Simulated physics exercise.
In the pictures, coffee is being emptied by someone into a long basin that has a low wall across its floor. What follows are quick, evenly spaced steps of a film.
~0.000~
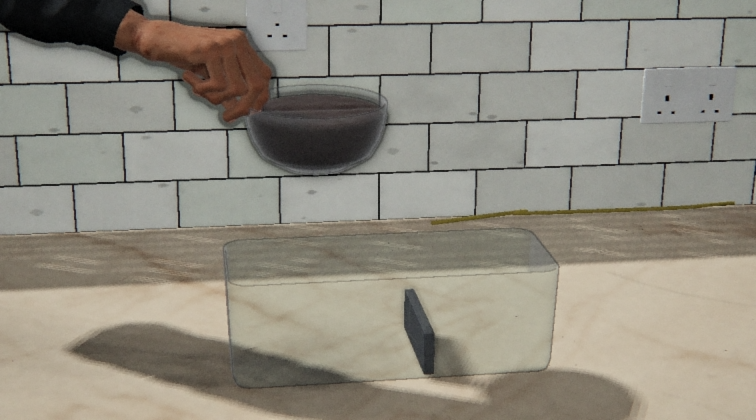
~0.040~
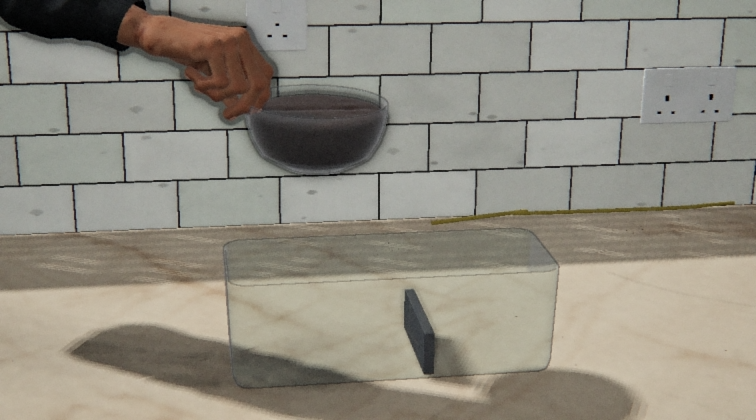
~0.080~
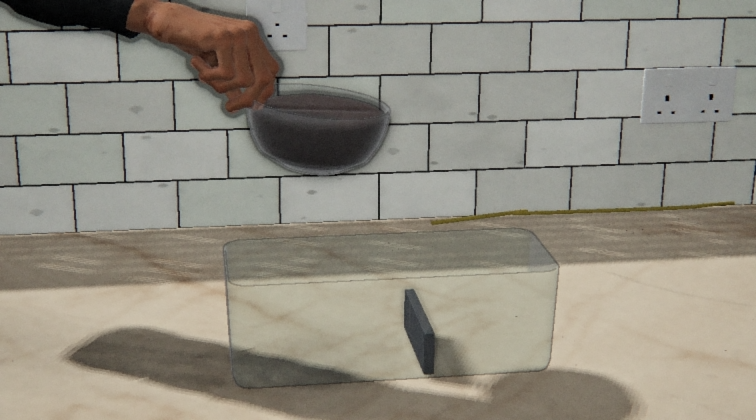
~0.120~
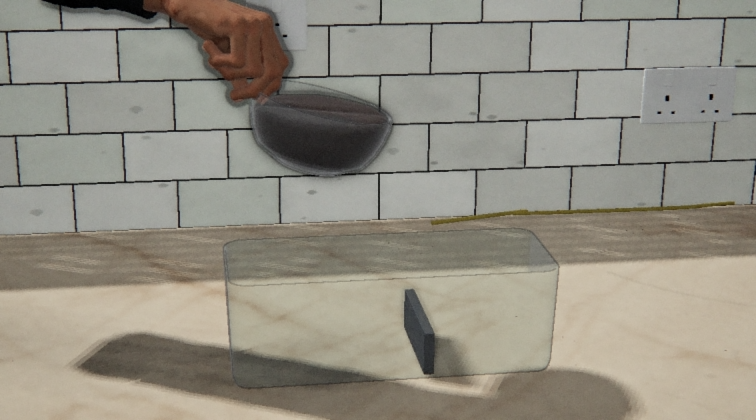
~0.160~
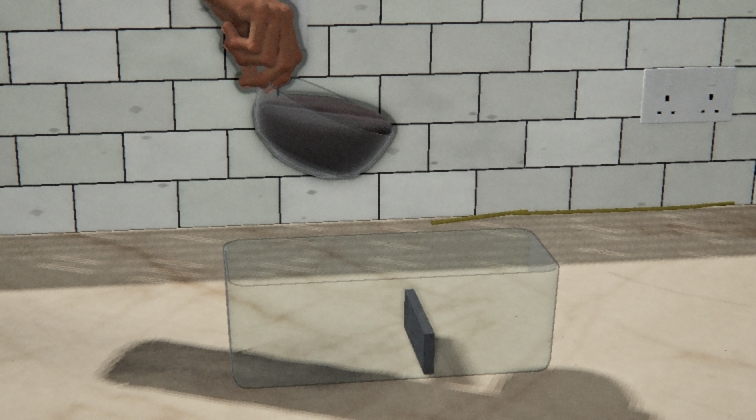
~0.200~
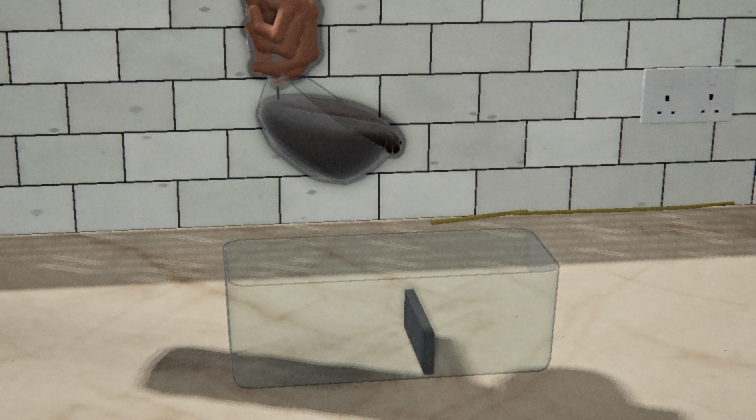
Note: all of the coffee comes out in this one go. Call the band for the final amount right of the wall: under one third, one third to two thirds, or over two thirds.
Band: One third to two thirds.
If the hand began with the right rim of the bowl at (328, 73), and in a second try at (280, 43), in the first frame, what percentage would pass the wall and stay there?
Close to 10 % for the first start and close to 10 % for the second.
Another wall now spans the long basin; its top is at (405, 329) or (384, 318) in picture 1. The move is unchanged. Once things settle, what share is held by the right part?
50 % then 80 %.
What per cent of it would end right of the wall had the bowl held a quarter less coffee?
The share comes to roughly 45 per cent.
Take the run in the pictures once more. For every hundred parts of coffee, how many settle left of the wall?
About 45 percent.
A moment on, the bowl is tipped right over and 9 per cent is still to pour, 7 is left of the wall and 40 right of it.
Next, the bowl is tipped right over and 0 per cent is still to pour, 36 is left of the wall and 50 right of it.
Then the bowl is tipped right over and 0 per cent is still to pour, 43 is left of the wall and 49 right of it.
Later the bowl is tipped right over and 0 per cent is still to pour, 47 is left of the wall and 49 right of it.
In the end 47 per cent lies left of the wall, 49 right of it and 4 outside.
